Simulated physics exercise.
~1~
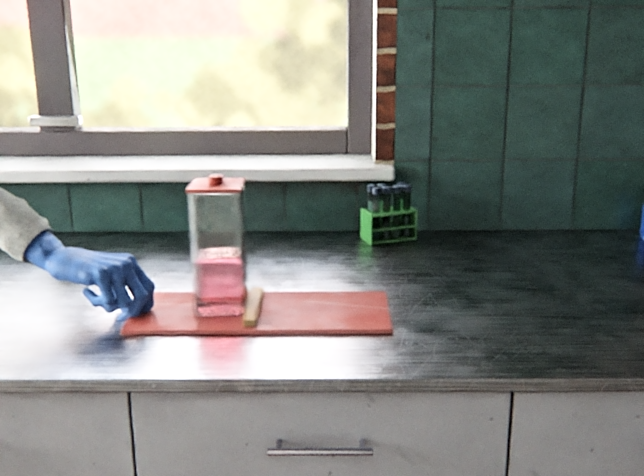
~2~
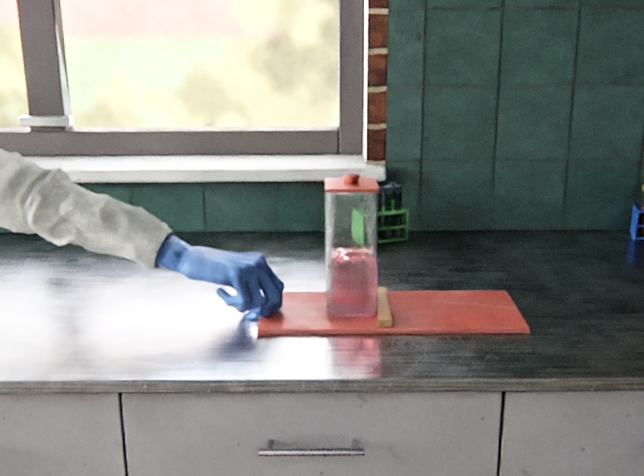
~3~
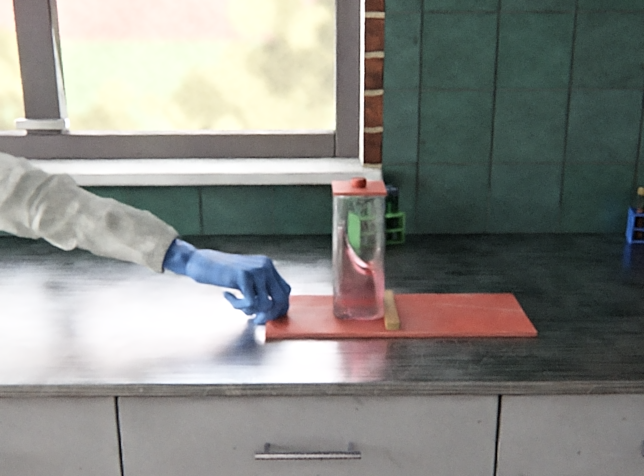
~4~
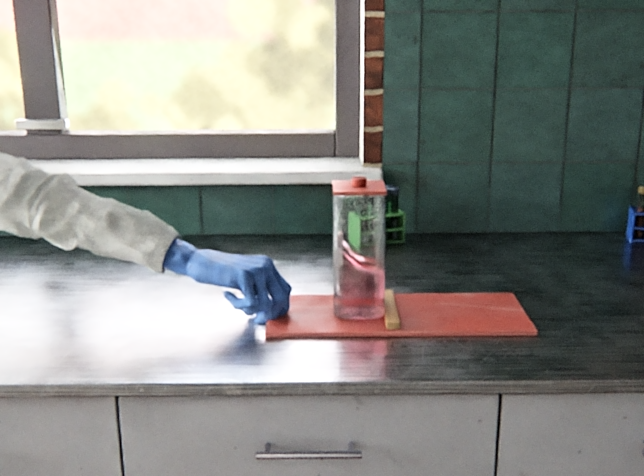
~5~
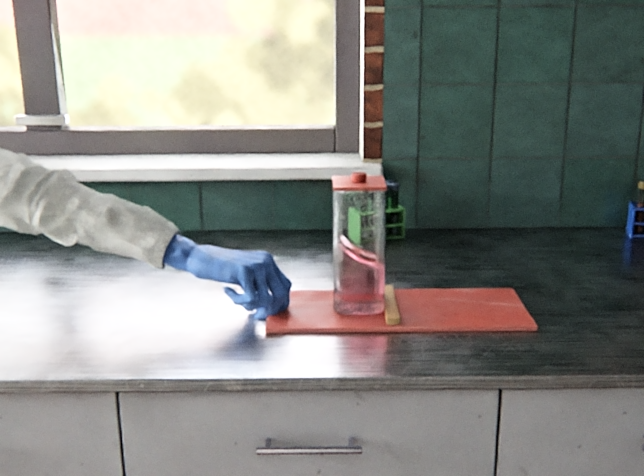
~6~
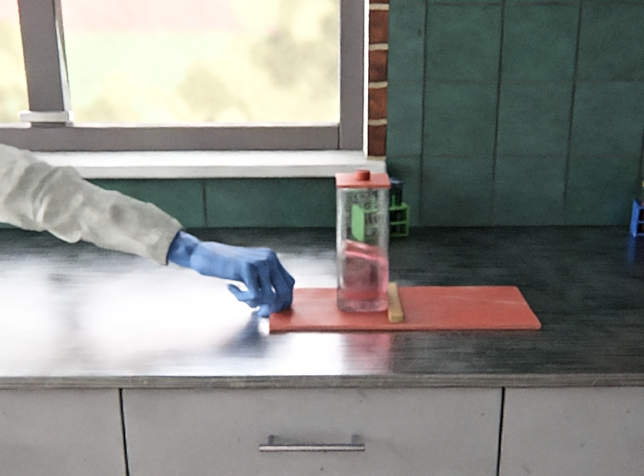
On a dark countertop below a window, a blue-gloved hand moved along with a red board as it slid right carrying a clear, capped bottle of pink liquid. The board stopped, the liquid sloshed up one side, and the bottle stayed upright against the low strip.
